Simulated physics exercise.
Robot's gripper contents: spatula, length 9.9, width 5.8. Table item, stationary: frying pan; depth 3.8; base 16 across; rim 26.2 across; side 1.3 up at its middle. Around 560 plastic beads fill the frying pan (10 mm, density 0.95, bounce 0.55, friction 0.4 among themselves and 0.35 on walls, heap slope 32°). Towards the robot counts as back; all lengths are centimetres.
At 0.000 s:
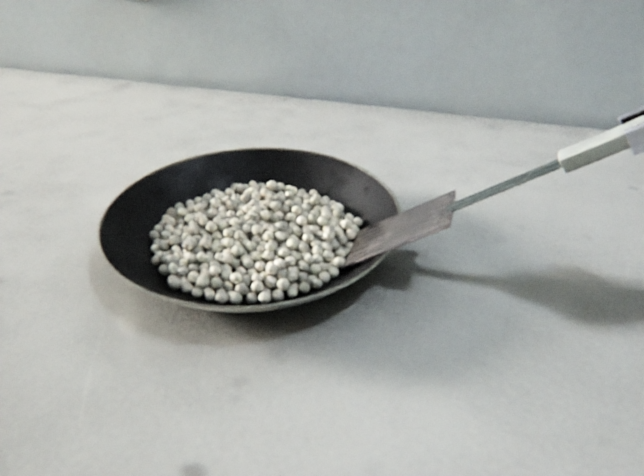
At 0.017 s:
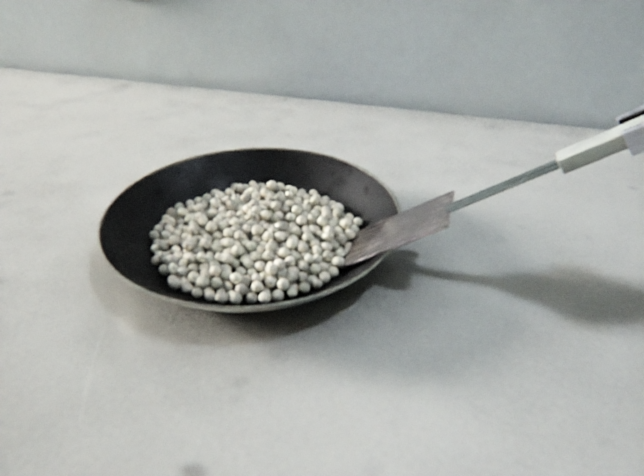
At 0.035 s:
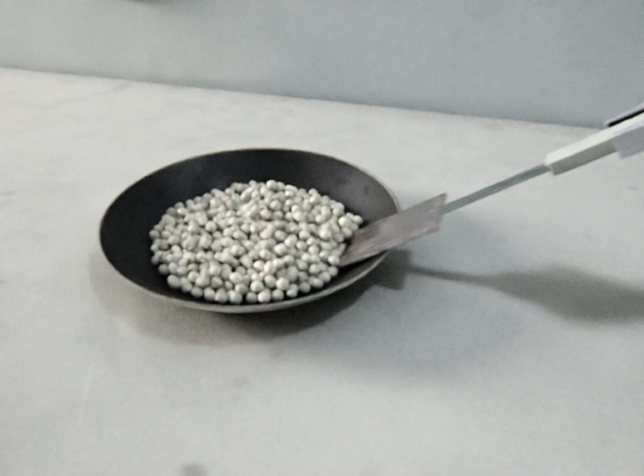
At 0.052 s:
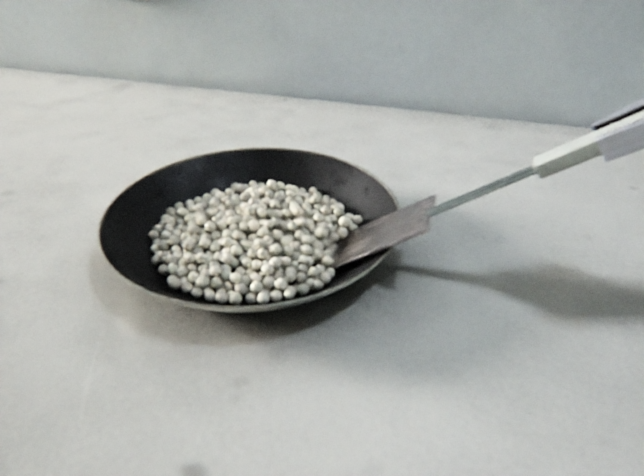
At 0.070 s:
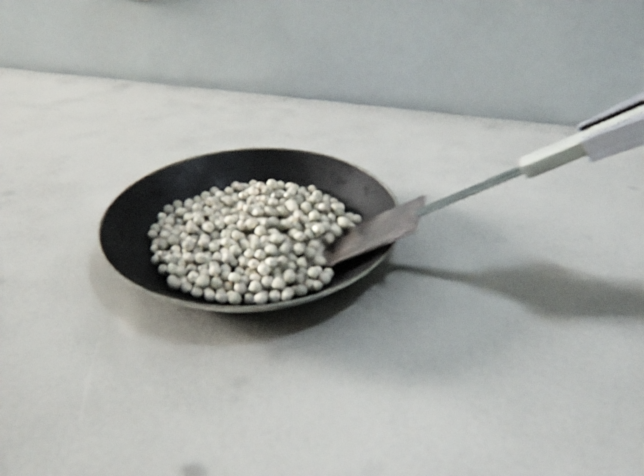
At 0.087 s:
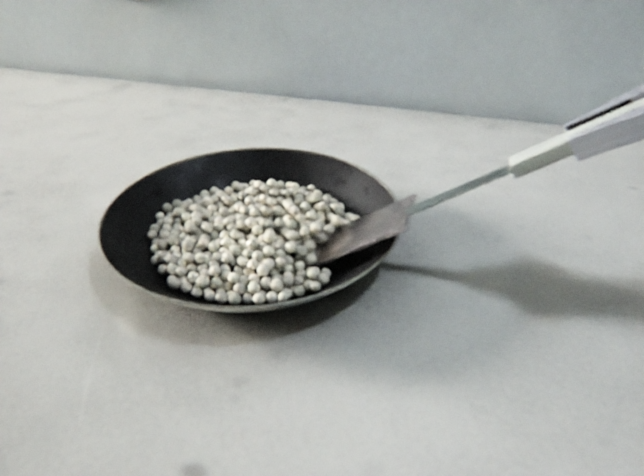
A flat grey spatula, its thin rod held by a white and grey gripper reaching in from the right, slides slowly a short way left and pushes into the right side of a heap of pale beads, nudging the nearest ones. The beads sit in a round, dark, shallow pan. The pan stays still on a light grey surface before a plain wall, seen from slightly above by an unmoving camera.
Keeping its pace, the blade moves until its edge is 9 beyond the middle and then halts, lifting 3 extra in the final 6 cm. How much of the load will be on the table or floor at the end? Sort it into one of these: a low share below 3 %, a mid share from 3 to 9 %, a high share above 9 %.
A mid share, from 3 to 9 %.
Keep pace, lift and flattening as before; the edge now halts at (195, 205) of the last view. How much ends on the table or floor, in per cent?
Roughly 0 per cent, I'd say.
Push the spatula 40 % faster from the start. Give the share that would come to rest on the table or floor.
Some 15 in a hundred.
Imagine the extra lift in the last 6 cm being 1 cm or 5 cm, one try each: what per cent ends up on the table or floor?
You'd get some 5 per cent with the first setting and some 5 per cent with the second.
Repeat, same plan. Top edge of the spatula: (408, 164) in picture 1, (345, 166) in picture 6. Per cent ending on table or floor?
Some 10 percent ends up on the table or floor.
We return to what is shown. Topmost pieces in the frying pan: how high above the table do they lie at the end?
Roughly 4.5 centimetres.
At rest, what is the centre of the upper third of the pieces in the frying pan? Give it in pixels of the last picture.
It is centred near (184, 215).
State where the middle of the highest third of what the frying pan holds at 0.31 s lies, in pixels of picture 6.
It is centred close to (197, 216).
After 0.20 s, sloping 35°, highest piece 4 above the table; 559 in the frying pan.
After 0.31 s, sloping 35°, highest piece 5 above the table; 559 in the frying pan.
After 0.57 s, sloping 35°, highest piece 5 above the table; 534 in the frying pan, 25 on the table or floor.
After 1.62 s, sloping 35°, highest piece 4 above the table; 534 in the frying pan, 25 on the table or floor.
At rest, 534 in the frying pan, 25 on the table or floor. That is 4 % on the table or floor.
